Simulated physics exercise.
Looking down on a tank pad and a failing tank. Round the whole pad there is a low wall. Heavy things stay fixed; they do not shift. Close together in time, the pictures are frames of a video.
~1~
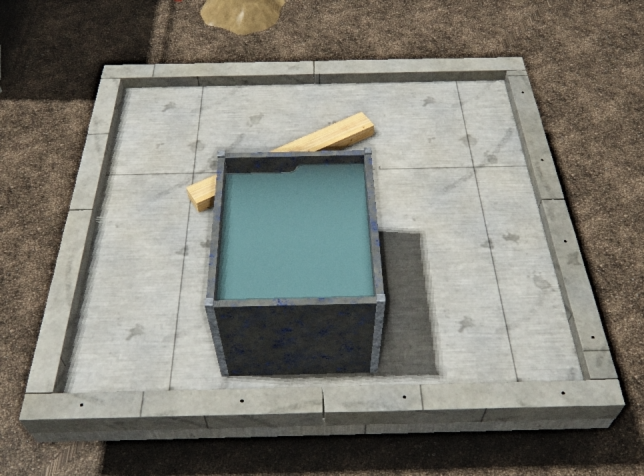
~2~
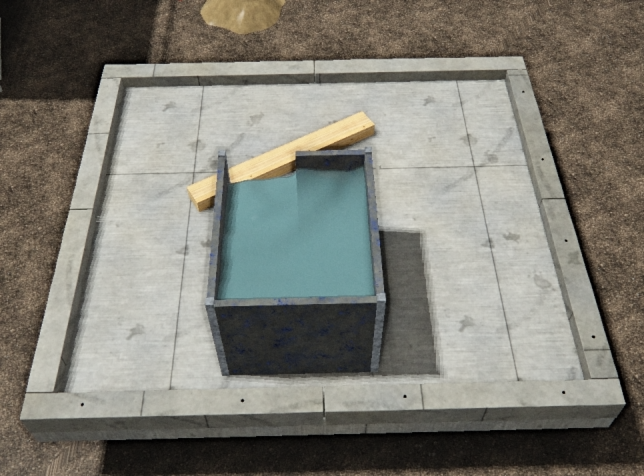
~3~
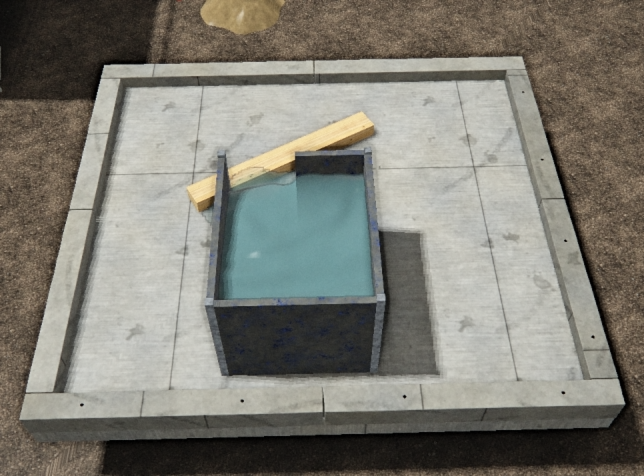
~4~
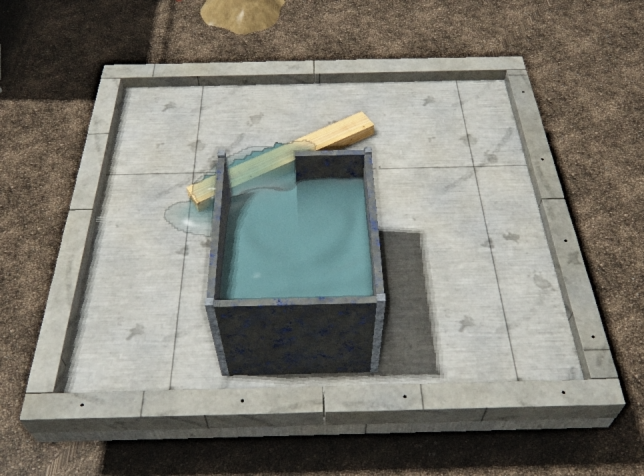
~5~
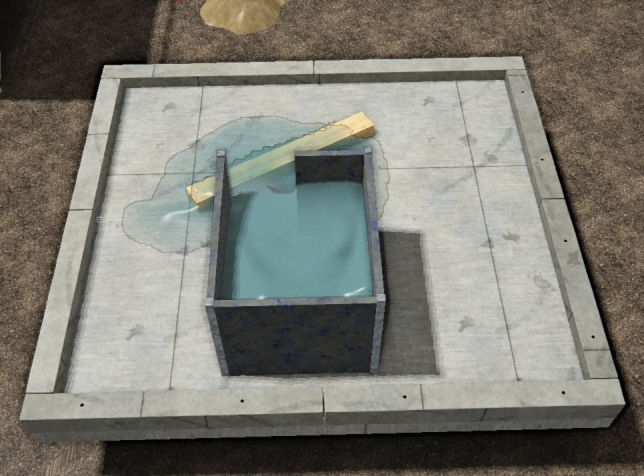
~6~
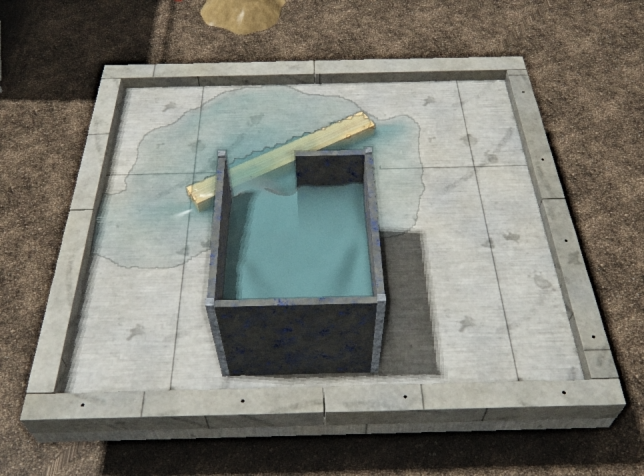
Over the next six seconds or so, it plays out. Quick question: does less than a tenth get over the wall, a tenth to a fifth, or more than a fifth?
Tenth up to fifth.
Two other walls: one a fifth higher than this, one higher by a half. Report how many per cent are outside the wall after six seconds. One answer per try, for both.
About 10 per cent, then about 4 per cent.
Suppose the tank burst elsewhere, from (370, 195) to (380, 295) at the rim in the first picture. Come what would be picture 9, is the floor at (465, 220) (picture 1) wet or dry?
There: Flooded.
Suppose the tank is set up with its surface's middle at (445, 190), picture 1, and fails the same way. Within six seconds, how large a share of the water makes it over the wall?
Close to 28 %.
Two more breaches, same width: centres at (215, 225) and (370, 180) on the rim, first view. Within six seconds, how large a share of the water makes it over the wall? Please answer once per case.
Near 40 per cent, then near 36 per cent.
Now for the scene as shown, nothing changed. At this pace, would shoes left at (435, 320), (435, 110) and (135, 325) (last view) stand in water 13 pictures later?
First spot high and dry, second spot drenched, third spot drenched.
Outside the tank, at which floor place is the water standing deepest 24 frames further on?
I'd say near (259, 189).
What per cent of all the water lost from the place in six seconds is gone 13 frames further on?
I'd estimate close to 70 per cent.
A moment on, water covers 50 % of the floor; the low wall has let 0 % over.
Next, water covers 55 % of the floor; the low wall has let 1 % over.
Then, water covers 60 % of the floor; the low wall has let 10 % over.
Later, water covers 75 % of the floor; the low wall has let 14 % over.
In the end, water covers 80 % of the floor; the low wall has let 14 % over.
